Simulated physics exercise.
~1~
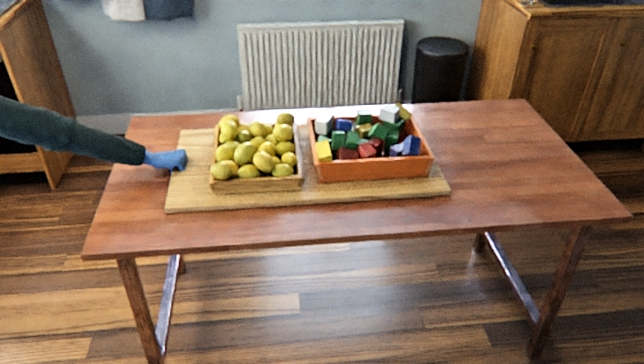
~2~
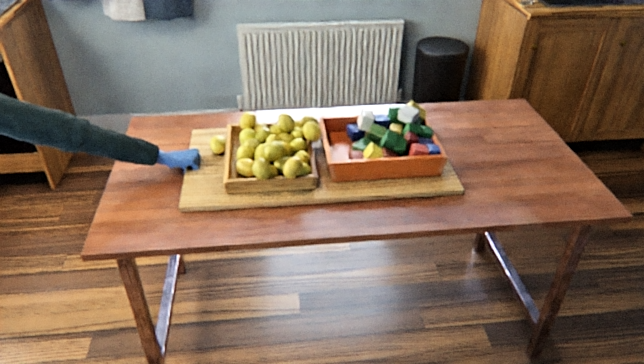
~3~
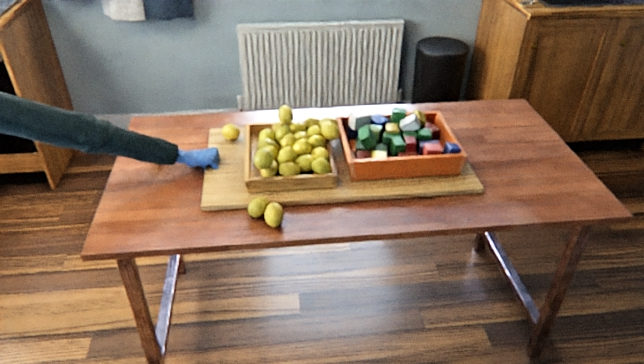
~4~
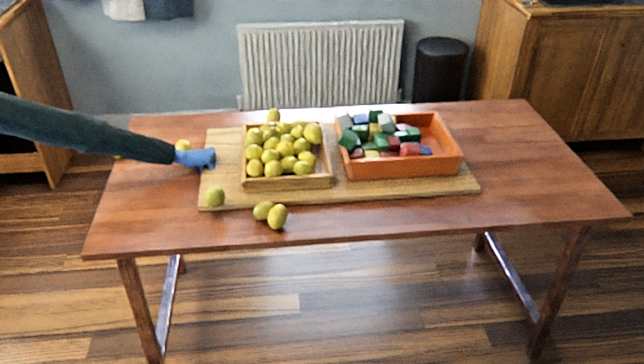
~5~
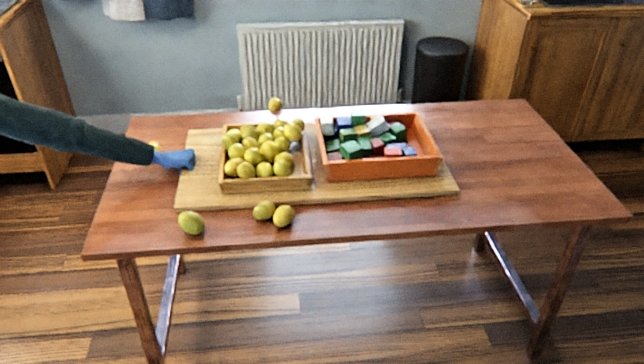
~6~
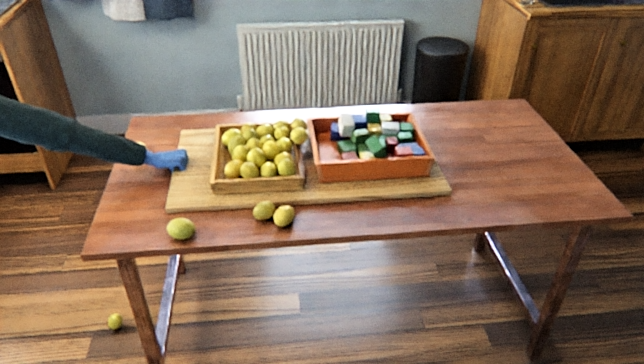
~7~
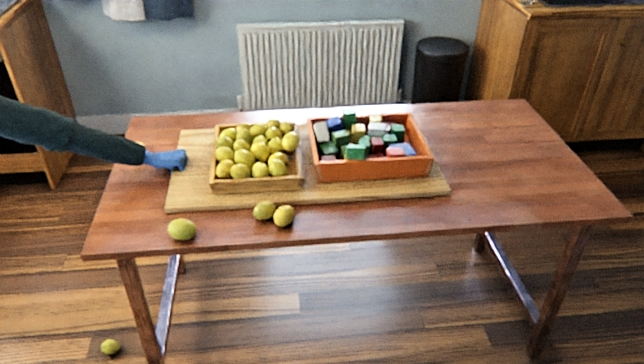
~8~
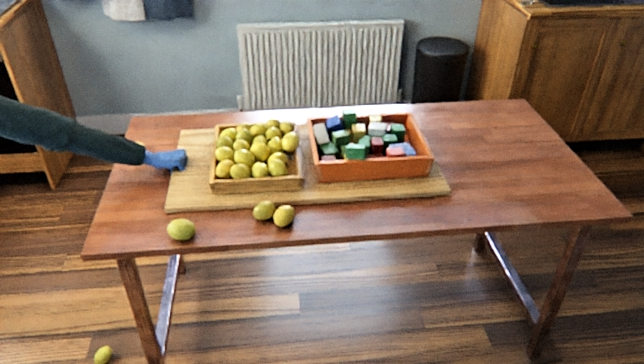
In a room with a striped wooden floor and a pale radiator against a grey wall, a still, raised view looks across a reddish wooden table. A blue-gloved hand in a dark green sleeve reaches from the left to a board carrying a wooden tote of yellow-green lemons and, to its right, an orange tote of coloured bricks. The hand shoves the board right, and lemons spill onto the board and table. It then draws the board back left as the bricks shift inside their tote. One lemon drops to the floor at lower left and rolls slightly. Finally the board rests, with three lemons on the table's near side and the bricks still in the orange tote.
